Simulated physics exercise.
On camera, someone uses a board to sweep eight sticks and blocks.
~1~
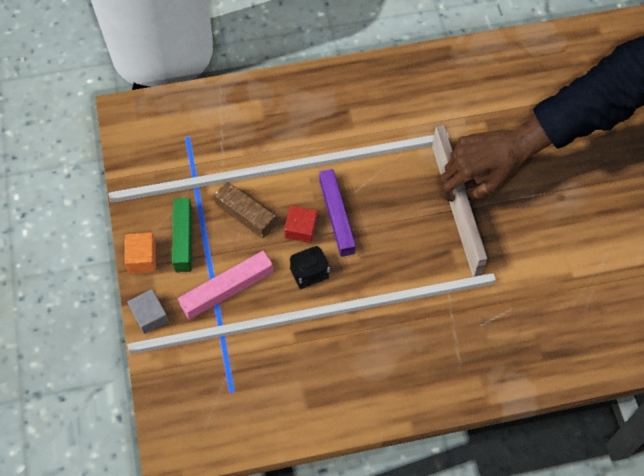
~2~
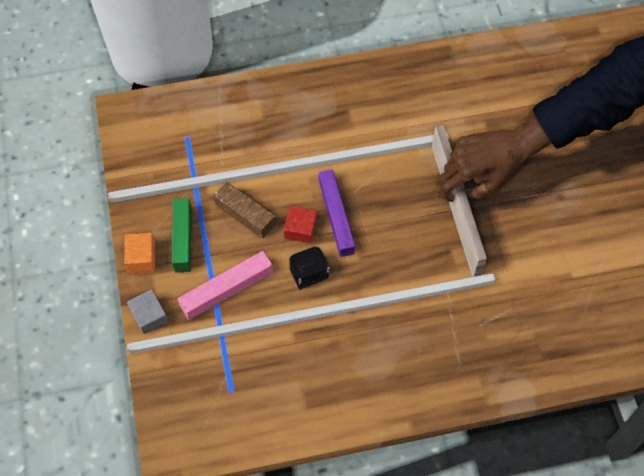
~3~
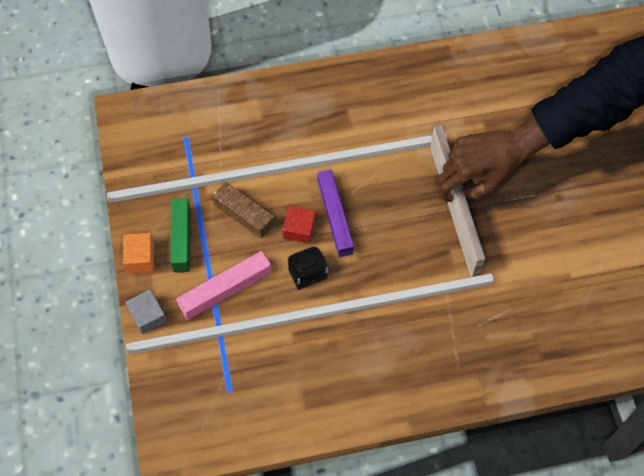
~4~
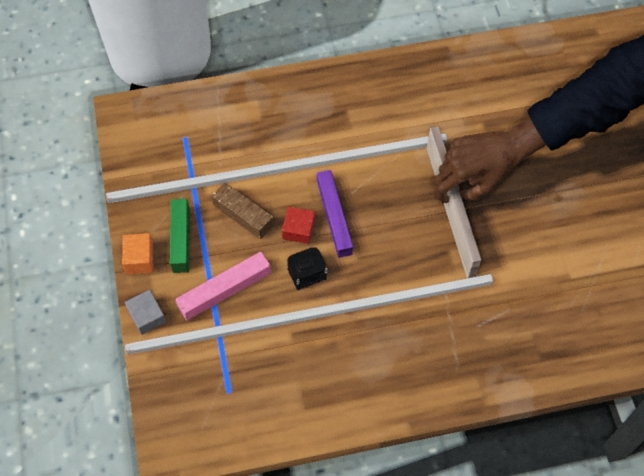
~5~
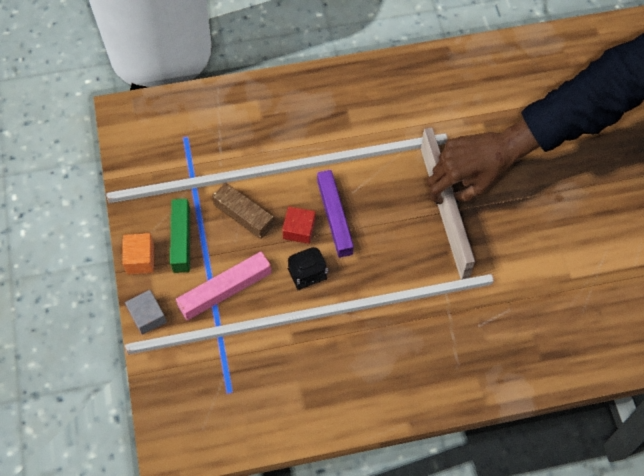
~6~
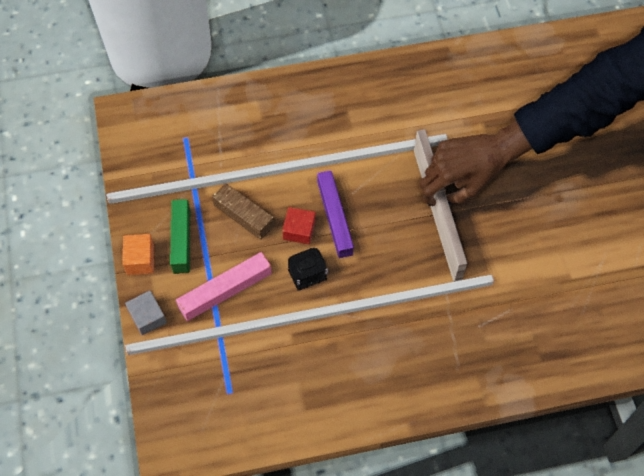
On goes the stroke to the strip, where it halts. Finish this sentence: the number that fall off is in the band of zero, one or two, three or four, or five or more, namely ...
Namely one or two.
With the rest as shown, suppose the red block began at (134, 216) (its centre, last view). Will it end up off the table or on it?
So it does not drop, then.
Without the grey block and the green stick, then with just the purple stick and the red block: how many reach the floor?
Taking the two tries in turn, it comes to 0 and 1.
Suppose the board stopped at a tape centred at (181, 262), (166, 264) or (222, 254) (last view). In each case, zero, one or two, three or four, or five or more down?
The counts for the three tapes are either three or four, three to four and just one or two.
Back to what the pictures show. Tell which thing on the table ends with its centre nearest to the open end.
Answer: The green stick.
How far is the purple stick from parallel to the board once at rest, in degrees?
Angle: Close to 0 degrees.
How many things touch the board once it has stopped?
2 in contact.
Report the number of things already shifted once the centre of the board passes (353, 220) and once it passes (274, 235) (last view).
At that stage 0; at the next, 5.
Soon after, none off yet; grey block at rest near (146, 313); orange block at rest near (139, 255); green stick at rest near (181, 236).
After that, none off yet; grey block displaced a little near (133, 318); orange block at rest near (139, 255); green stick displaced a little near (169, 237).
In the end, the number that fall off is one or two; gone, orange block and grey block.
